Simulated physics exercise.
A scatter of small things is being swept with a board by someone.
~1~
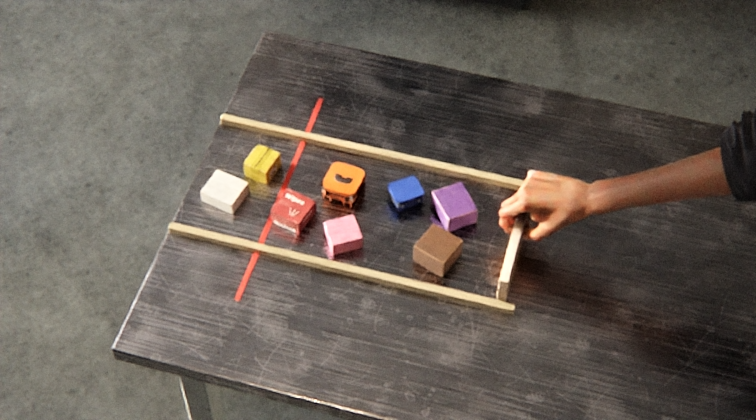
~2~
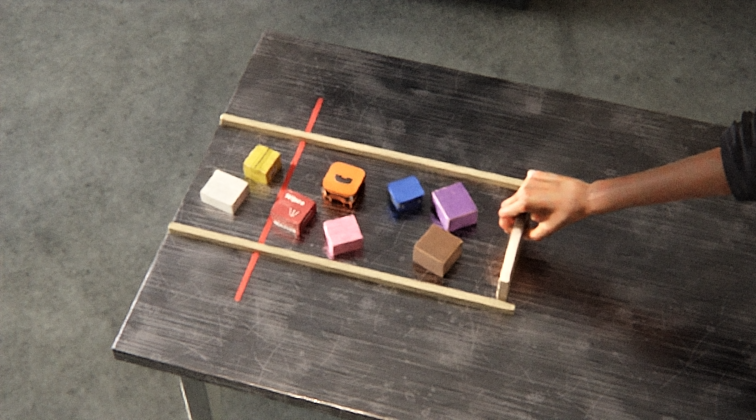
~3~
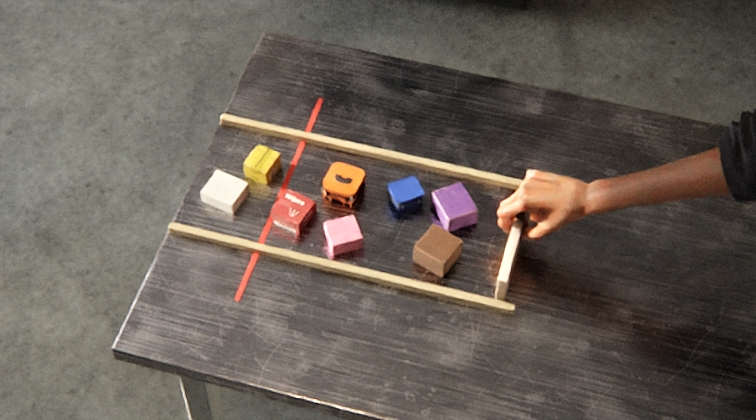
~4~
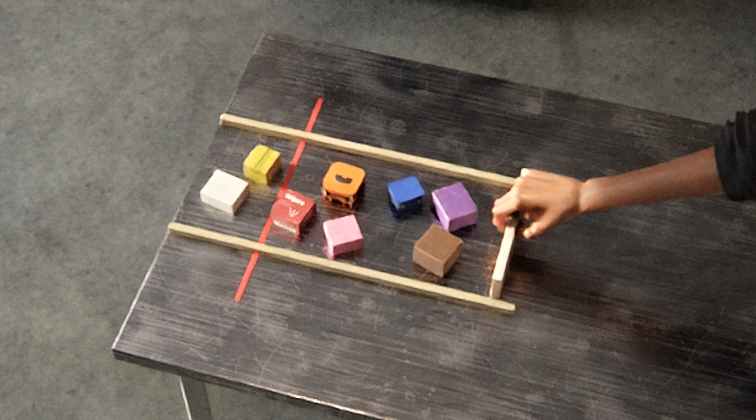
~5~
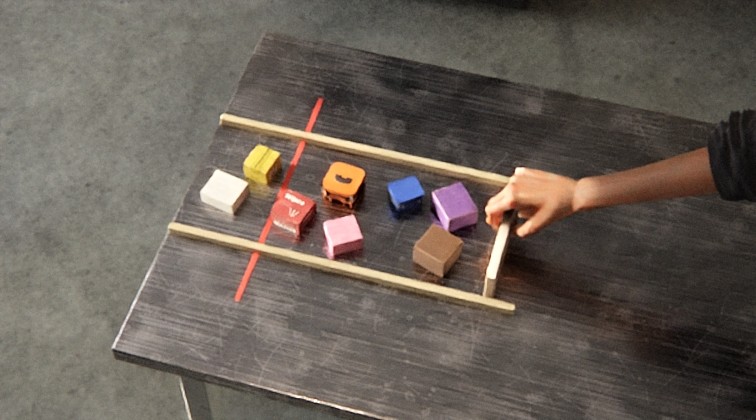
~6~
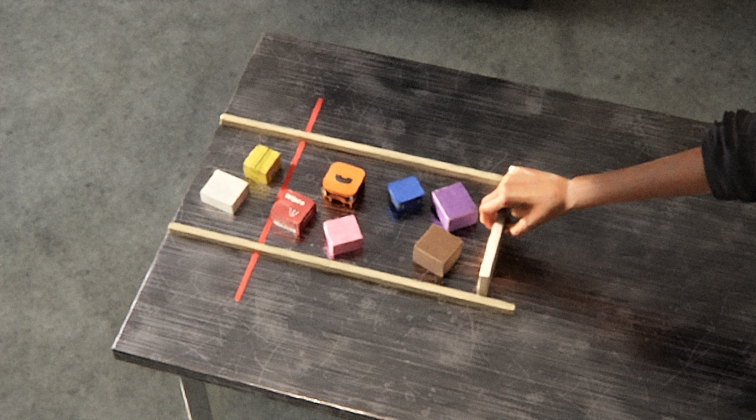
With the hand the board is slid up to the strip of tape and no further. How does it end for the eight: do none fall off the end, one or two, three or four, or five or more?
It ends with one or two off the end.
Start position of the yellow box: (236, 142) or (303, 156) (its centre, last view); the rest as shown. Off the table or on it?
In order, the object stays where it is, then stays where it is.
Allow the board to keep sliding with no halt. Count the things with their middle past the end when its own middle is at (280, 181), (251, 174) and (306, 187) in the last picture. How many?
Past the end: 2, 4 and 1.
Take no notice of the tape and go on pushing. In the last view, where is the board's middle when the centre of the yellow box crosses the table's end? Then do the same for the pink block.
Approx. (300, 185) for the first, approx. (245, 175) for the second.
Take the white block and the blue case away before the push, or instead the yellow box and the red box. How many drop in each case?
That makes 0 fallen, then 0 fallen in the other try.
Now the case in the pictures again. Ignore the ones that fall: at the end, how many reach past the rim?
Looks like 2 of them.
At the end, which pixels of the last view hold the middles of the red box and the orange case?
First at (198, 183); second at (213, 157).
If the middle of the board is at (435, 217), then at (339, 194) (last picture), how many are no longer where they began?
3 by the first point, 8 by the second.
Soon after, none off yet; white block at rest near (225, 192); yellow box at rest near (263, 165); red box at rest near (293, 212).
At rest, the number that fall off is one or two; fallen, yellow box and white block.
